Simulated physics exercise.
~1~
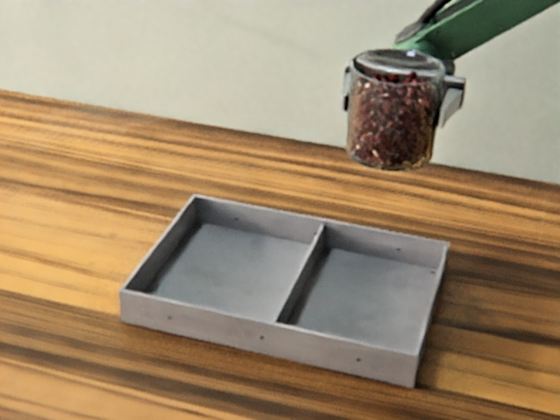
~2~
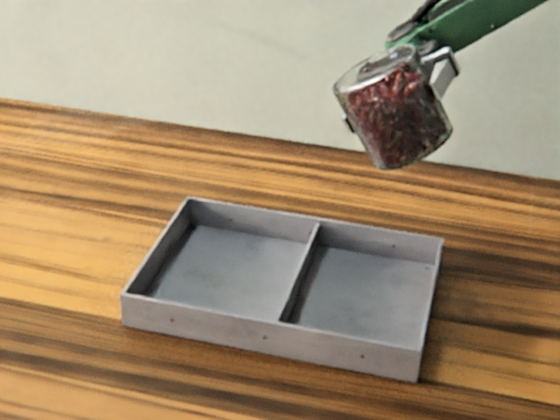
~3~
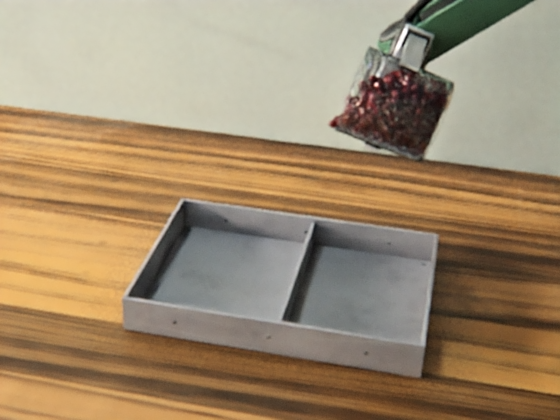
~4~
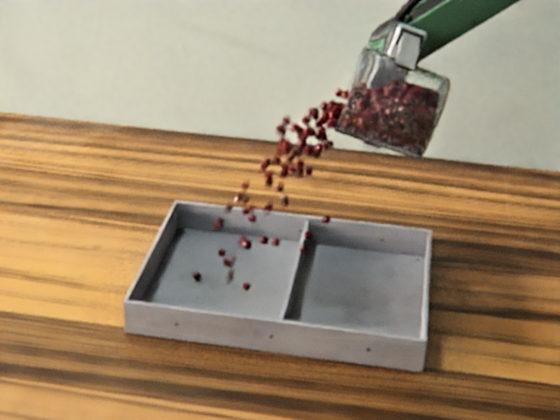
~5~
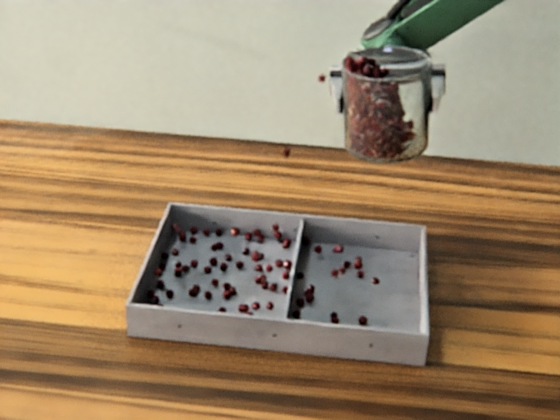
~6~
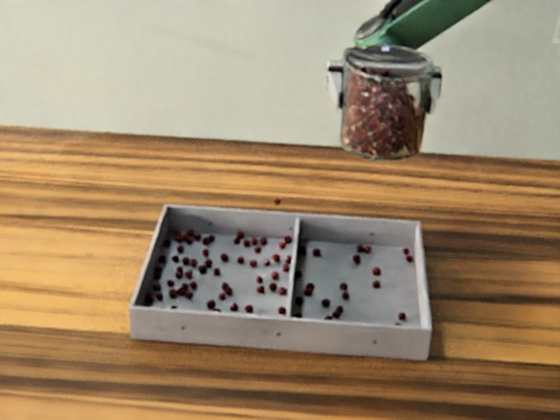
On a striped wooden tabletop, a green robotic arm tips a clear cup of dark red beads above a gray tray with two compartments, spilling some into it. The cup swings back upright, still holding most of its beads, while the rest lie scattered across both compartments, more on the left.
